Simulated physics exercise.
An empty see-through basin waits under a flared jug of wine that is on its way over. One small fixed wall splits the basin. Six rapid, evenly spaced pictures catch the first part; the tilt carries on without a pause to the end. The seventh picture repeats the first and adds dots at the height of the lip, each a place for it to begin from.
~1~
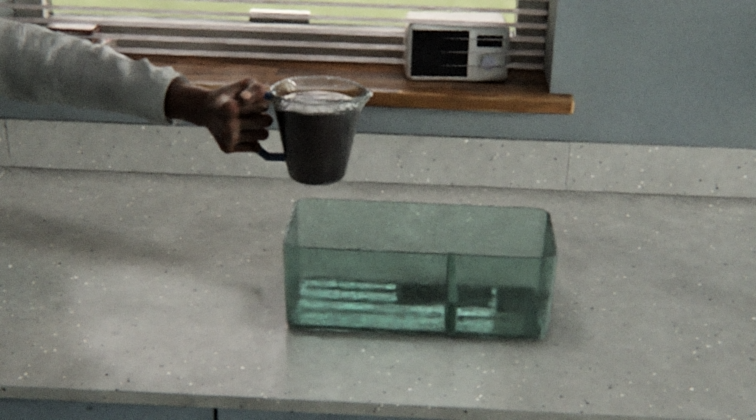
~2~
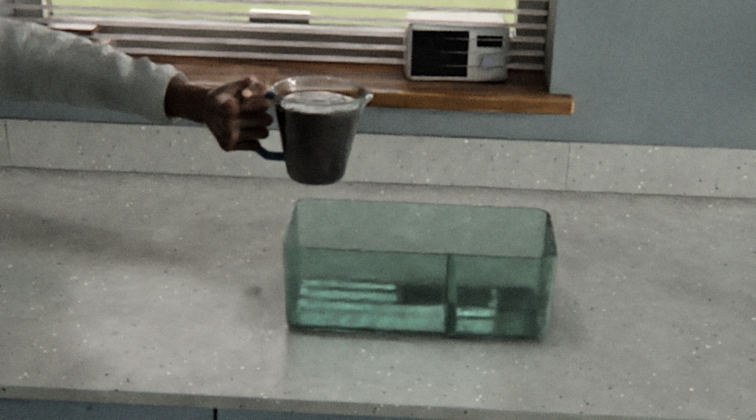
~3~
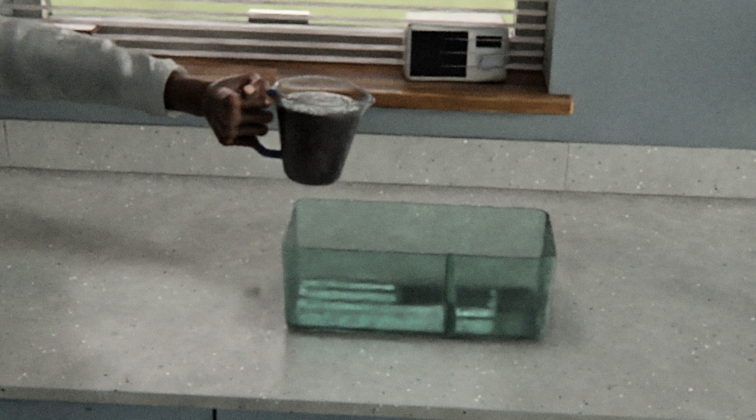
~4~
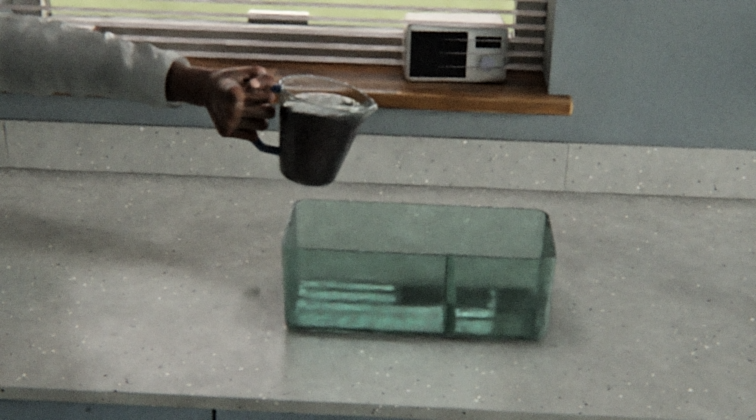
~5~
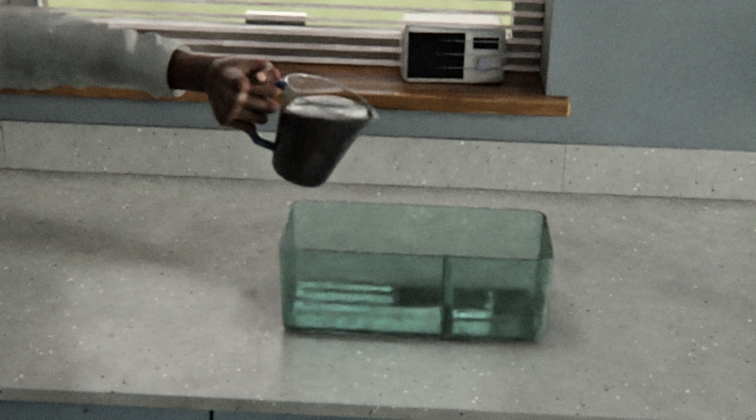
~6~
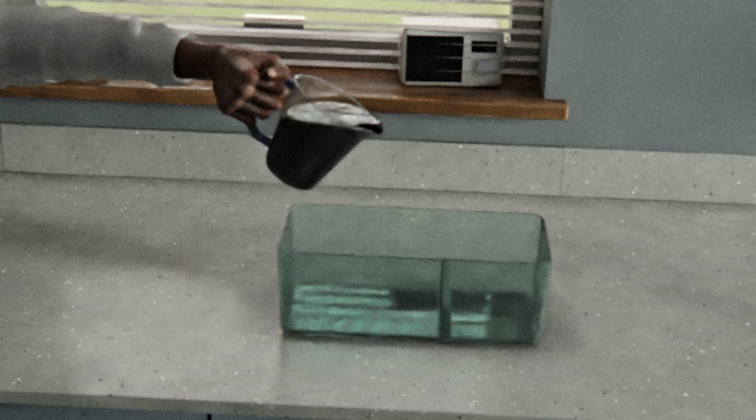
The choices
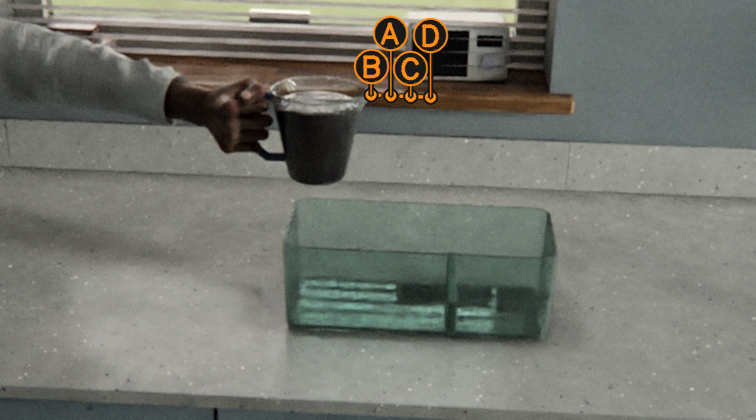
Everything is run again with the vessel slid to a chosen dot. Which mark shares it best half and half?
Best: C.
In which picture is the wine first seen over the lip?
Picture 6.
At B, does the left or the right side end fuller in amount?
The left side.
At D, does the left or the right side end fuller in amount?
More ends on the right.
On the marked copy, A at (390, 95); B at (371, 94); C at (410, 96); D at (430, 97).
With A, about 82 % ends left of the wall and 16 % right of it.
With B, about 92 % ends left of the wall and 5 % right of it; 3 % is lost outside.
With C, about 44 % ends left of the wall and 55 % right of it.
With D, about 9 % ends left of the wall and 90 % right of it.
